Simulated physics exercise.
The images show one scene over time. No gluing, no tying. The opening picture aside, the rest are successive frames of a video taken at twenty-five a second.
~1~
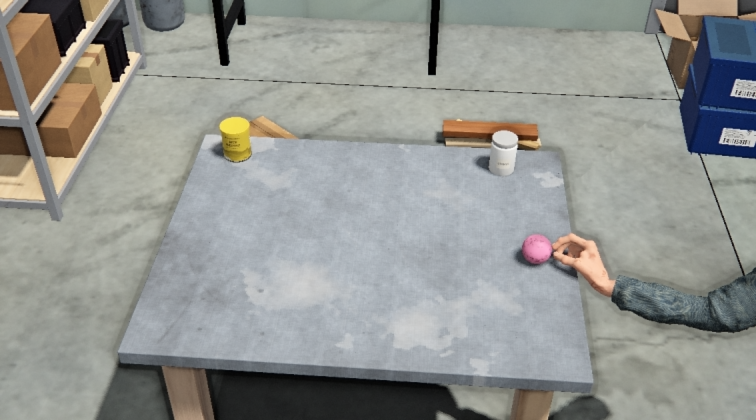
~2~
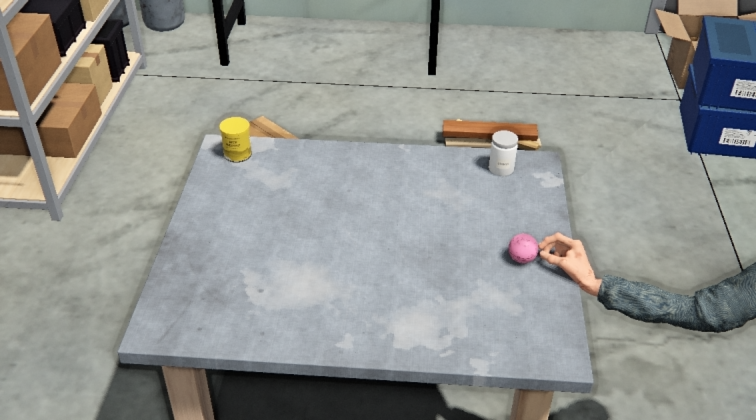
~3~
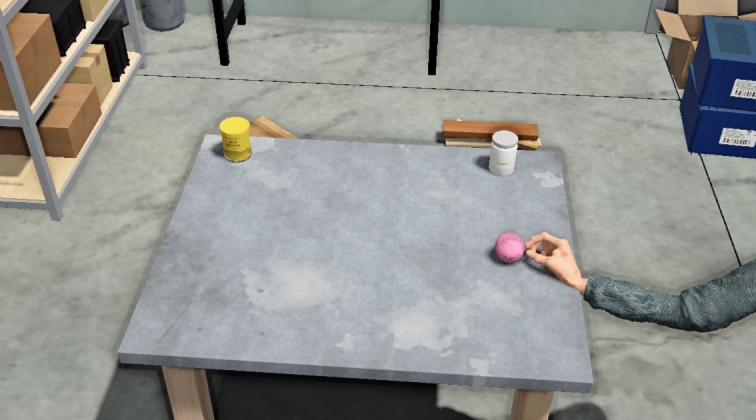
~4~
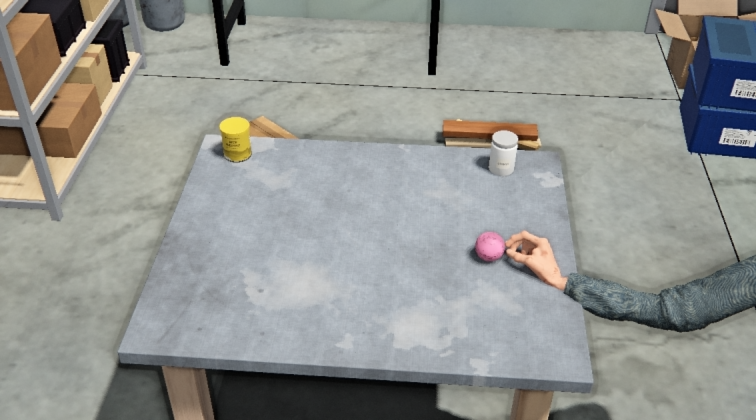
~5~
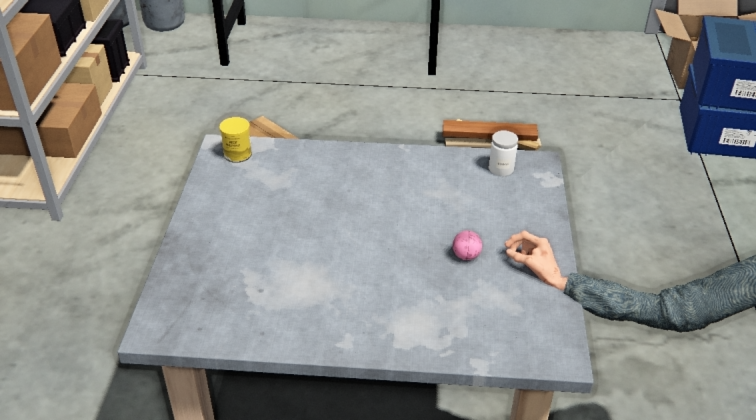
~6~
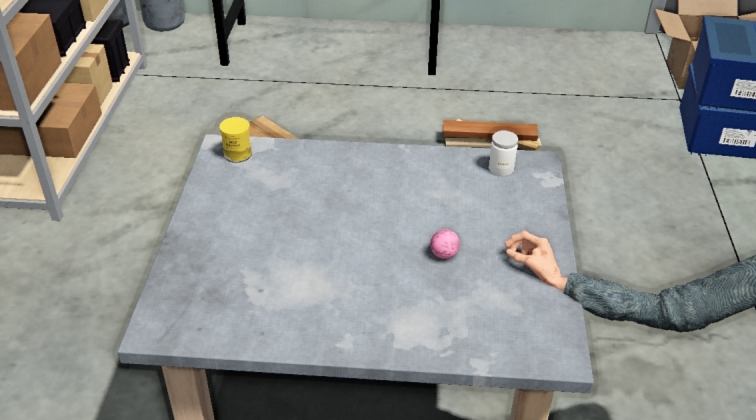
We see a hand push a pink ball leftward across a gray table with a yellow container and a white one near its back edge; the hand then stays still while the ball rolls farther left, away from the fingers.
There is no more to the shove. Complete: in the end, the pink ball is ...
... off the table.
Then, 0.20 s after the last picture, pink ball rolled well along near (337, 238).
Then, 0.50 s after the last picture, pink ball rolled well along near (185, 230).
Then, 0.70 s after the last picture, pink ball now off the table.
Then, 1.00 s after the last picture, things are still on the move.
By the end, off the table, pink ball.
